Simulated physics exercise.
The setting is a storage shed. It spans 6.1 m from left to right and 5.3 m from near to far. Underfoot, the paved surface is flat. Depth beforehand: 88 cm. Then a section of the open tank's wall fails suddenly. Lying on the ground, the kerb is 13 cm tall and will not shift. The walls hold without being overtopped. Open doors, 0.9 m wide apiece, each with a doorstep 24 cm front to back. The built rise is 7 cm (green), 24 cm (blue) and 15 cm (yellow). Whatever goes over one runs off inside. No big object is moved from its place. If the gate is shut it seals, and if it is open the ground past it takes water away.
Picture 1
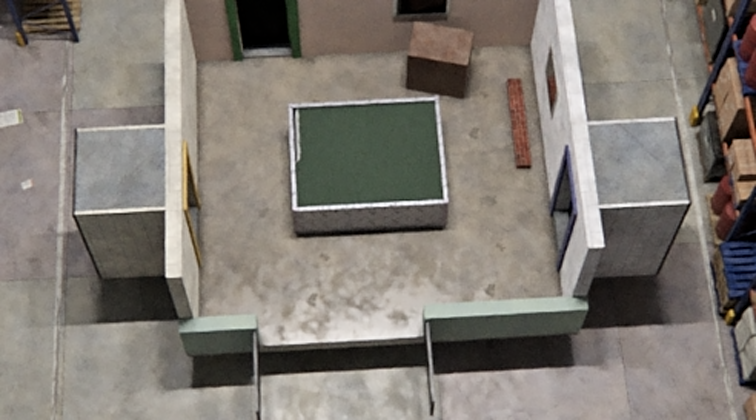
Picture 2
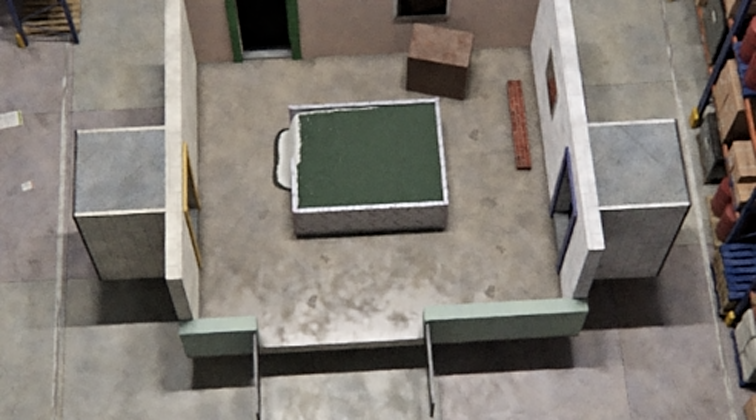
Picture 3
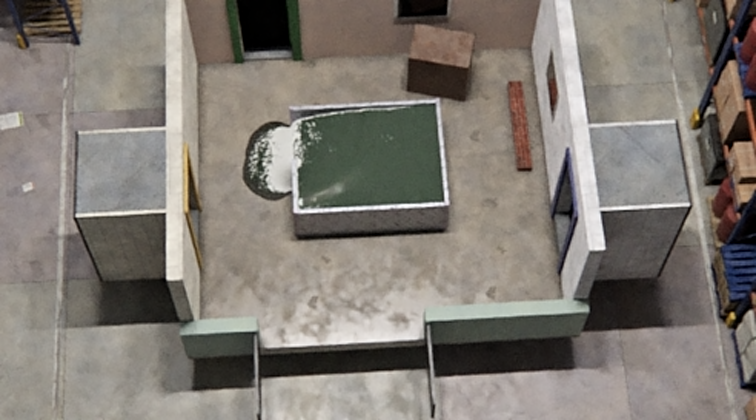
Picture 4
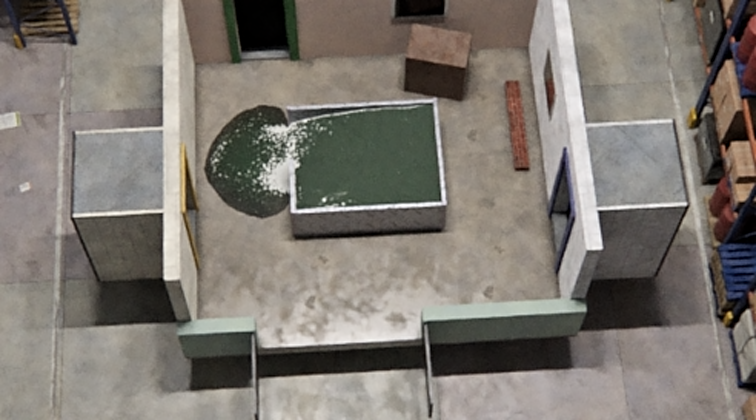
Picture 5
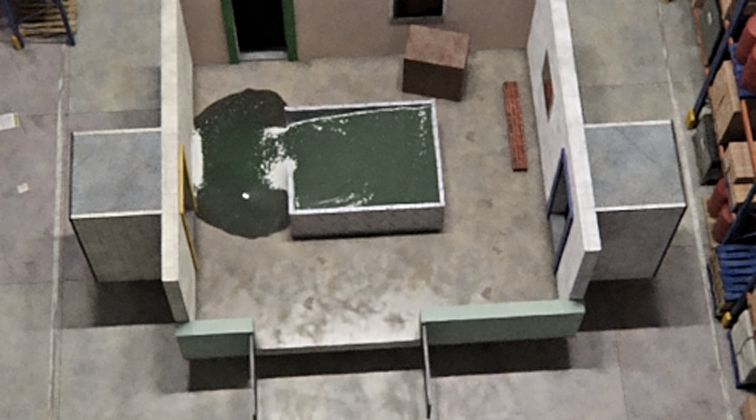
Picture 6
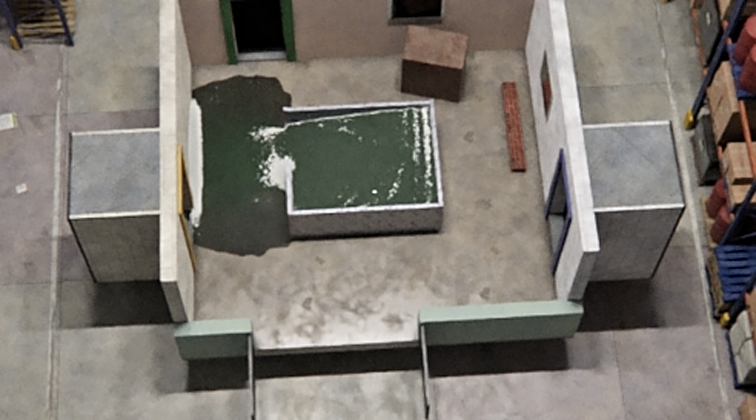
In a storage shed, dark green water pours from an open tank's left side and spreads across the floor.
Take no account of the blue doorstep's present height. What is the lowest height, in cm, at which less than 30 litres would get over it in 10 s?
About 8 cm.
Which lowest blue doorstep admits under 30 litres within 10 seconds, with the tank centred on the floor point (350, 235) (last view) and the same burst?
In this case, 8.0 cm or so.
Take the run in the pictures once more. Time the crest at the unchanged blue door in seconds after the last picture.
The depth peaks at about 7.5 seconds.
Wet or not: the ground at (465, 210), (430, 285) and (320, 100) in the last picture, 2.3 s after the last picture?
Point 1: Bone dry; point 2: Bone dry; point 3: Awash.
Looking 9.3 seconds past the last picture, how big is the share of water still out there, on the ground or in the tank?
Close to 76 in a hundred.
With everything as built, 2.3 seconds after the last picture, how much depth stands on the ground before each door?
Door depths (cm): Green = 20, blue = 0, yellow = 18.
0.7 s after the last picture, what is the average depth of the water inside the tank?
Mean depth: Approx. 63 cm.
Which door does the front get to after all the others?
Answer: Blue door.
Then, 0.7 s after the last picture water covers 20 % of the floor, deepest (74 cm) near (192, 68); it has not reached the blue door.
Then, 2.3 s after the last picture water covers 55 % of the floor, deepest (41 cm) near (192, 85); it has not reached the blue door.
Then, 9.3 s after the last picture water covers 95 % of the floor, deepest (15 cm) near (402, 83); 13 cm at the blue door, 0 litres in over its 24 cm doorstep.
At the blue door as built, the water peaked near 14 cm, 7.5 s after the last picture.
With a doorstep of 7 cm, 40 litres would have come in within the 10 s; with 9.5 cm, 16 litres. So under 30 litres takes about 8 cm.
